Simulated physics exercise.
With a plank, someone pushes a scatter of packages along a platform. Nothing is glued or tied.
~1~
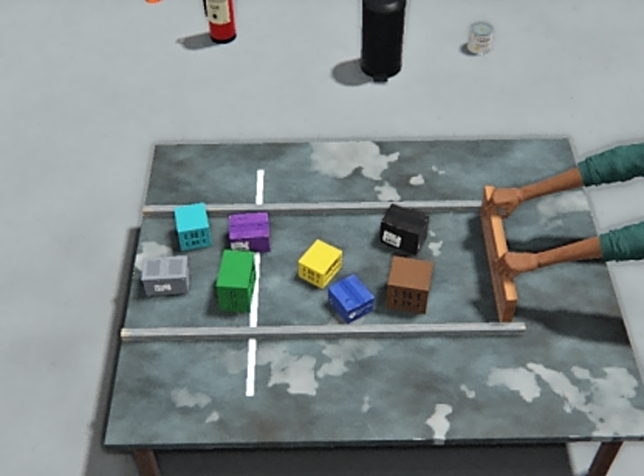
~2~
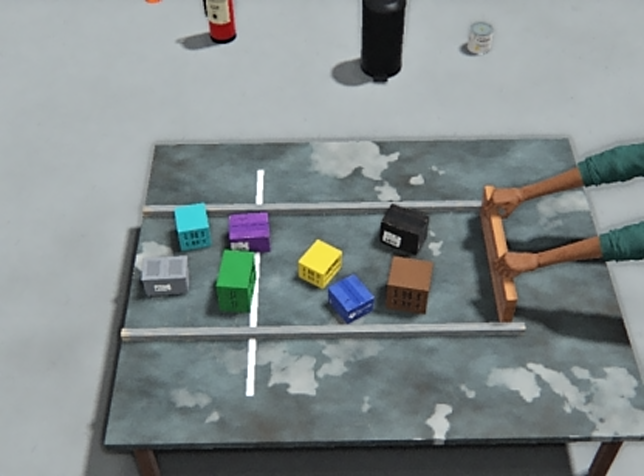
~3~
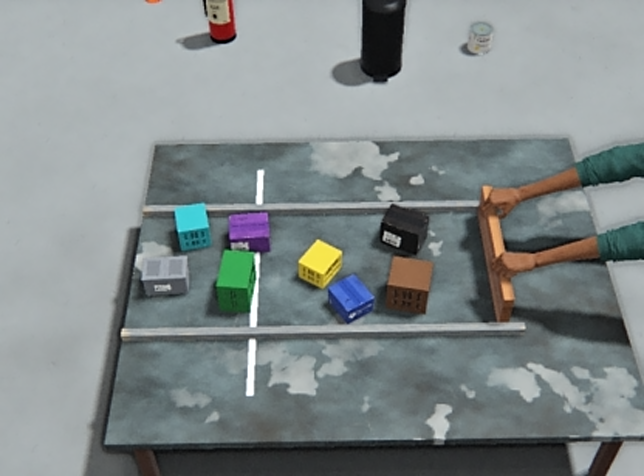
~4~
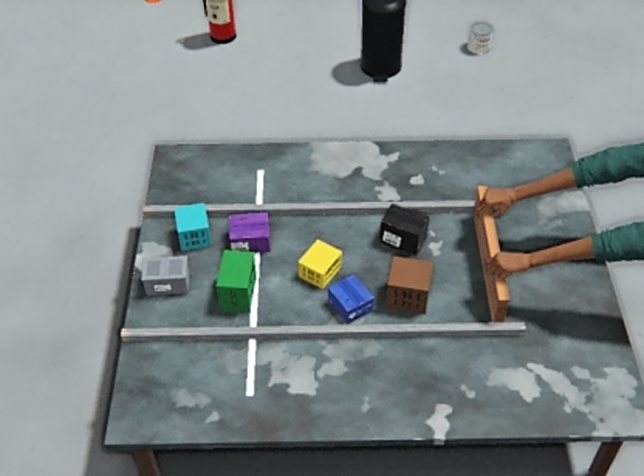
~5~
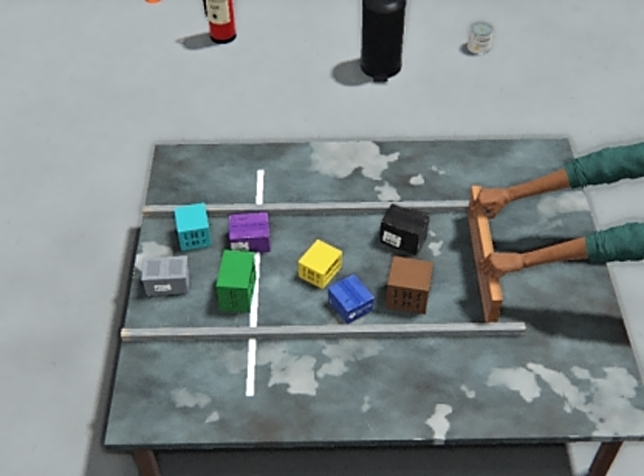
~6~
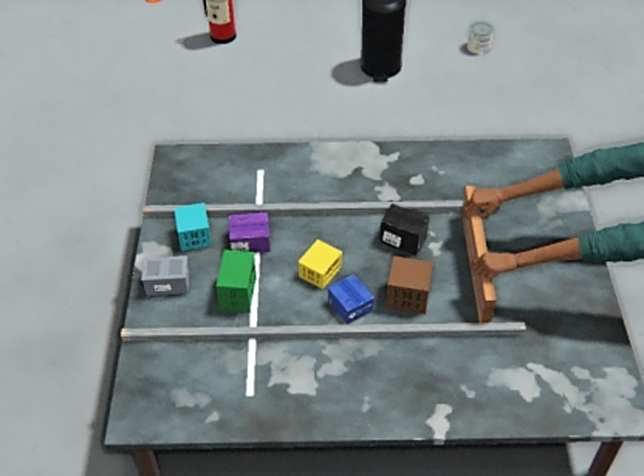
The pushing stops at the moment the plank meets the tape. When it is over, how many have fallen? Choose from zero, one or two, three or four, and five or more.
When it is over, zero have fallen.
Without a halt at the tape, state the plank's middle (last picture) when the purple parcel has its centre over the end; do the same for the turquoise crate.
Roughly (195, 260); for the second one, roughly (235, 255).
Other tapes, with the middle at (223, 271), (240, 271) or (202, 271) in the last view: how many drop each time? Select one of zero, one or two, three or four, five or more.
Going through the places as listed, I'd say just one or two, then just one or two, then 3 or 4.
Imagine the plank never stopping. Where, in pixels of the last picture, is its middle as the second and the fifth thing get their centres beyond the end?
At (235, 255) for the second, at (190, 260) for the fifth.
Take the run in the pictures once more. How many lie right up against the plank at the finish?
The number is 2.
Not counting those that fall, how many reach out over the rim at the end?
So the number is 1.
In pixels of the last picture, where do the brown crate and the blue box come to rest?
The brown crate stops around (234, 291); the blue box around (198, 300).
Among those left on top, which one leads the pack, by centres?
It's the grey tote that is foremost.
Soon after, none off yet; grey tote at rest near (167, 276); turquoise crate at rest near (193, 227); green crate at rest near (237, 281).
At rest, the number that fall off is zero.
